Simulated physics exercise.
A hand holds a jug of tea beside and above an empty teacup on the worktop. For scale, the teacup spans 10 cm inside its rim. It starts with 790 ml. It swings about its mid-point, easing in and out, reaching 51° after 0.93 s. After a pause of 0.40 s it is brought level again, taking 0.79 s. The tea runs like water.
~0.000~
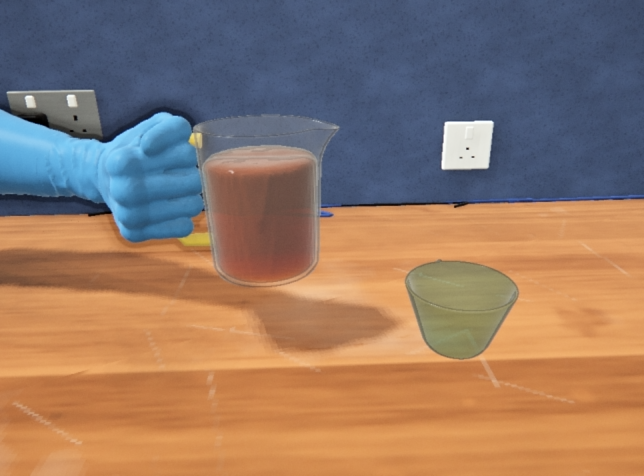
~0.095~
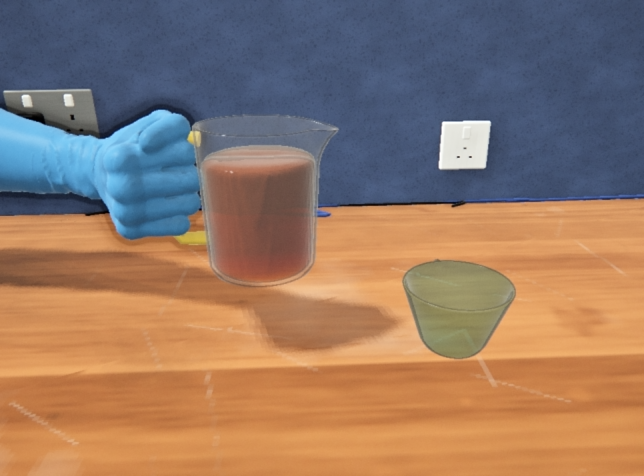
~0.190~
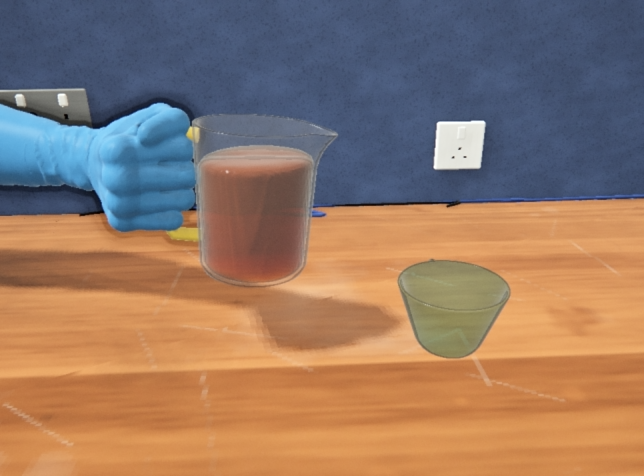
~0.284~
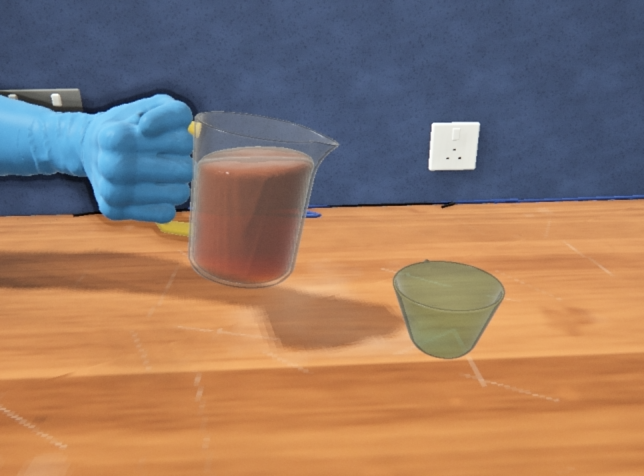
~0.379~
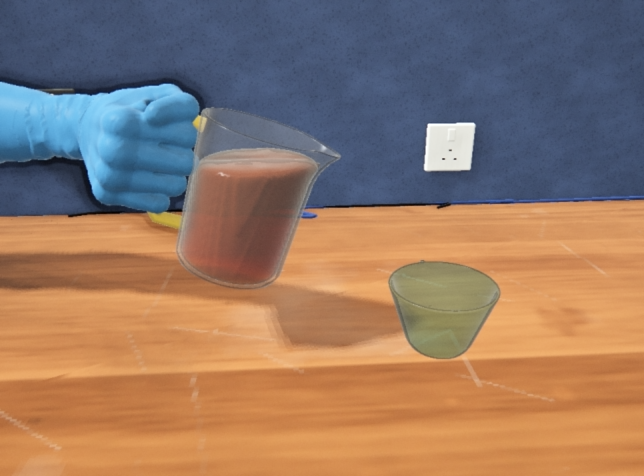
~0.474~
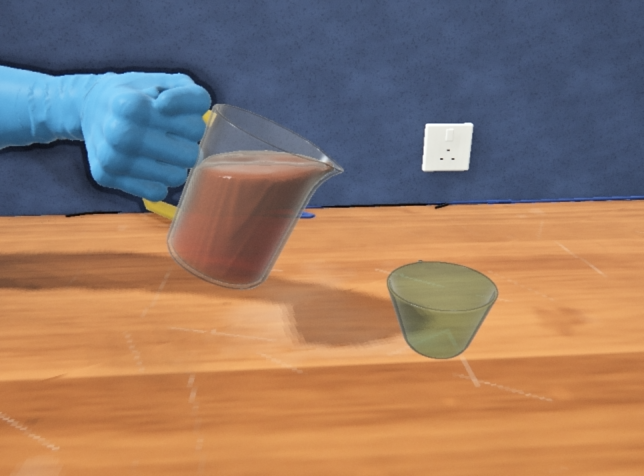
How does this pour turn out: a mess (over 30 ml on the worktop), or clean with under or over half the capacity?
Result: A mess beside it.
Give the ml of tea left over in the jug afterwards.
Some 560 ml.
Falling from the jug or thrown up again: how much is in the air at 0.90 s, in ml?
Some 50 ml.
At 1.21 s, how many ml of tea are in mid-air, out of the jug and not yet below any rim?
Some 35 ml.
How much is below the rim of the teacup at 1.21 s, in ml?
Some 110 ml.
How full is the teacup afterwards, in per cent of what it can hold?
Some 40 per cent.
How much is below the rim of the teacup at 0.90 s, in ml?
About 30 ml.
By 0.90 s the tilt is 51° and the teacup has 30 ml, the jug 690 ml, and 15 ml is on the worktop.
By 1.21 s the tilt is 51° and the teacup has 105 ml, the jug 610 ml, and 40 ml is on the worktop.
By 1.53 s the tilt is 43° and the teacup has 135 ml, the jug 565 ml, and 70 ml is on the worktop.
By 1.88 s the tilt is 11° and the teacup has 145 ml, the jug 560 ml, and 80 ml is on the worktop.
At rest the teacup has 145 ml, the jug 560 ml, and 80 ml is on the worktop.
